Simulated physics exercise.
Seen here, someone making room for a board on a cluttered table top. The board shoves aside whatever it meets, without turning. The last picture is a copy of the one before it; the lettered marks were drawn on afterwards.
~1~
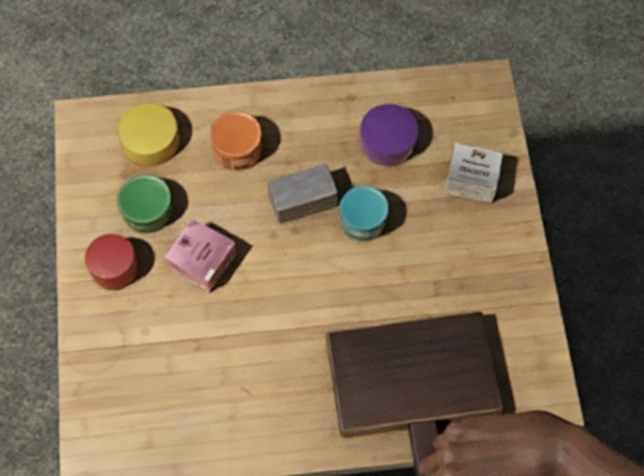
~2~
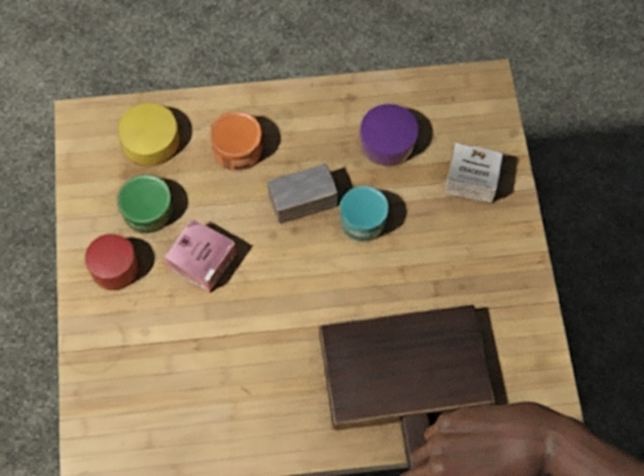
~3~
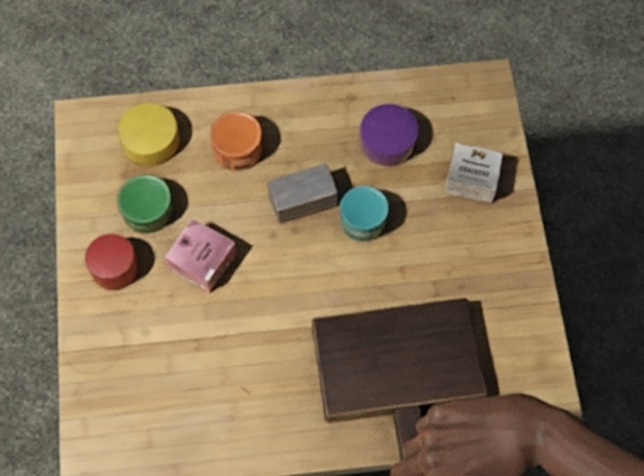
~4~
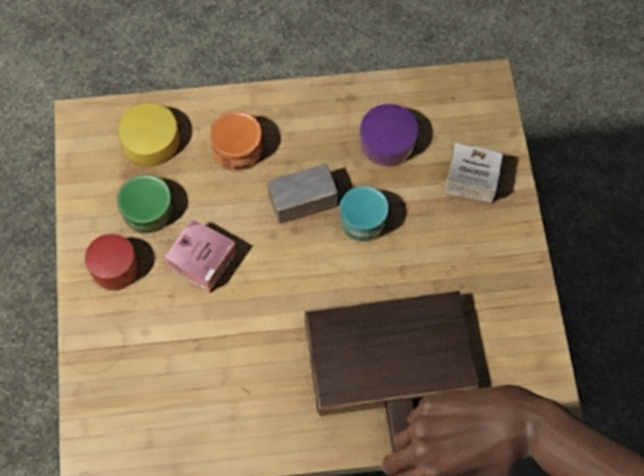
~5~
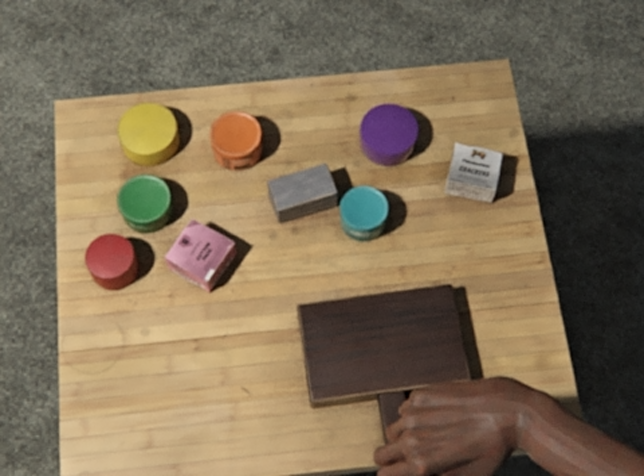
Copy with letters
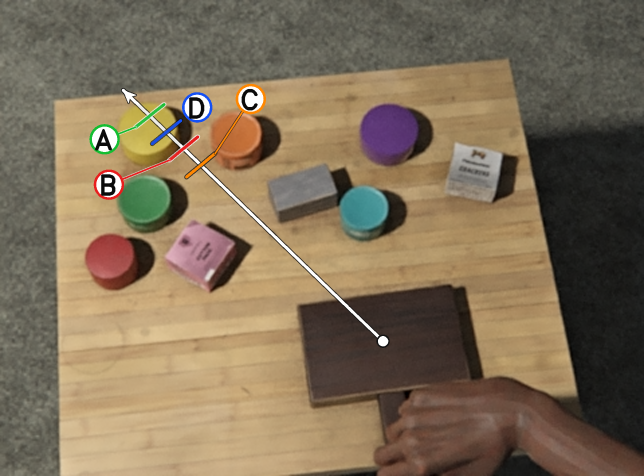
On a cluttered wooden table top, a hand slides a dark board slightly up and left.
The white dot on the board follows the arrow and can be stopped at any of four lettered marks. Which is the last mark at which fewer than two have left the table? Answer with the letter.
At B, and not beyond.
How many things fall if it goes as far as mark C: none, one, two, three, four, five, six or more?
The count is none.
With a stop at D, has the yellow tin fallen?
Yes.
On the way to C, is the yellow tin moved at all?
Yes.
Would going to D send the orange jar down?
Yes.
On the copy, A at (150, 116); B at (183, 148); C at (201, 165); D at (167, 132); the arrow from (383, 341) to (123, 90); the white dot at (383, 341).
On B. First, board (309, 274); pink box (194, 254); turquoise tub (358, 198).
Then, board (237, 205); red tin (90, 263); orange jar (225, 127).
Finally, board (185, 155); yellow tin (138, 92); orange jar (209, 85); none fallen.
By contrast, A drops three; C is within the limit but short; D drops two.
